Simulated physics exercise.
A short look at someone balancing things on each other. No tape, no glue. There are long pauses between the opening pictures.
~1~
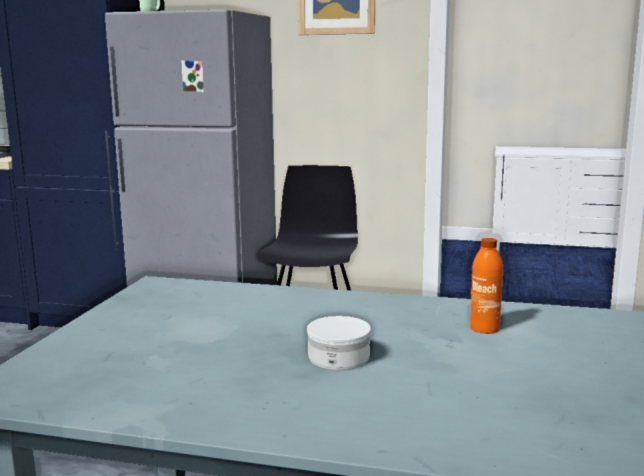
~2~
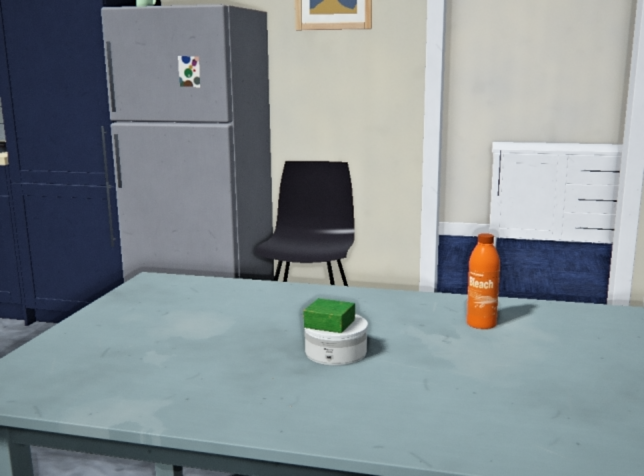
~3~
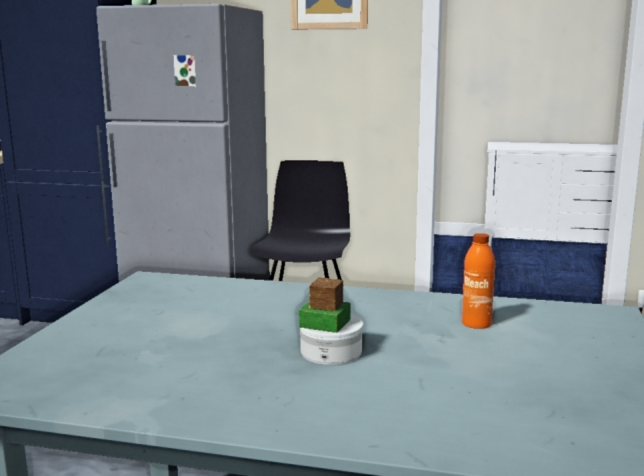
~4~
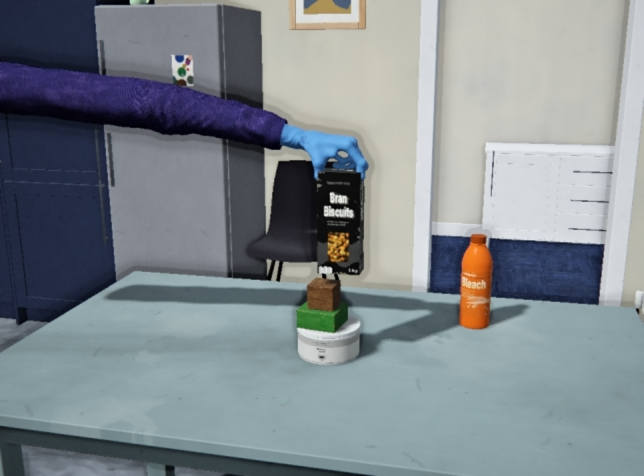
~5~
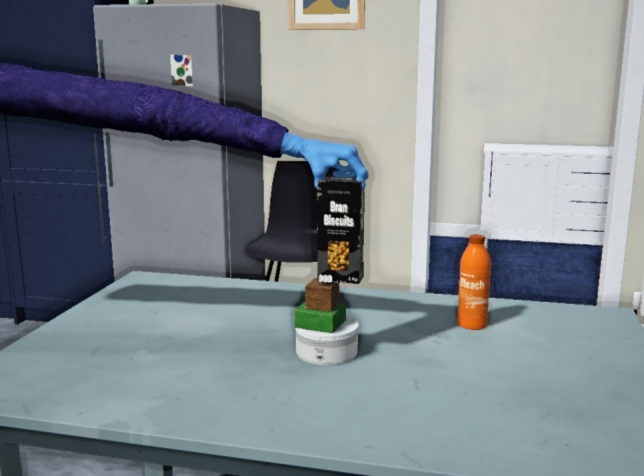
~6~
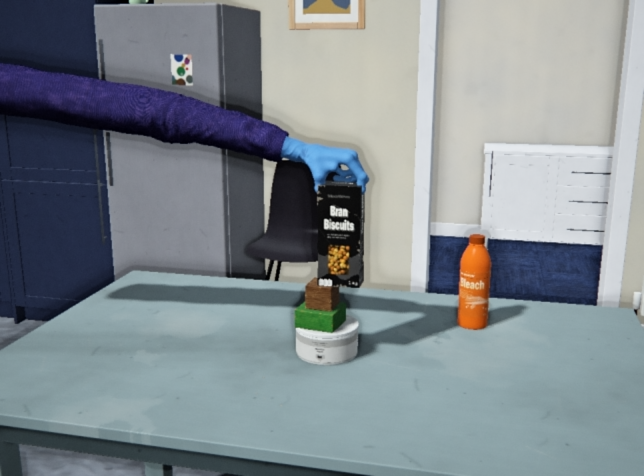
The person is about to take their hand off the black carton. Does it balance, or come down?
As it turns out, it comes apart.
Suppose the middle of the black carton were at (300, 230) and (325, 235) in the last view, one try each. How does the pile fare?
First try: It loses its balance; second try: It stays up.
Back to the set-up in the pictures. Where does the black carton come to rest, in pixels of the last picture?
At about (406, 330).
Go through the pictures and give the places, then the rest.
In the first picture, the last thing is not in view yet; white tub (339, 342).
In the second picture, the last thing is not in view yet; green block (330, 315).
In the third picture, the last thing is not in view yet; white tub (331, 337).
The fourth picture shows on its way; black carton (341, 221); green block (322, 315).
The fifth picture shows on its way; black carton (341, 230); white tub (327, 338).
The sixth picture shows in place under the hand; black carton (341, 234); green block (321, 315).
Then, 0.40 s after the last picture, black carton tipped 30° from how it was near (366, 246).
Then, 0.50 s after the last picture, black carton now fallen.
Then, 0.60 s after the last picture, things are still on the move.
Then, 1.30 s after the last picture, as before.
At rest, fallen, black carton; the other 4 in place. Seen from the same camera at the end, black carton near (406, 330). The pile gives way.
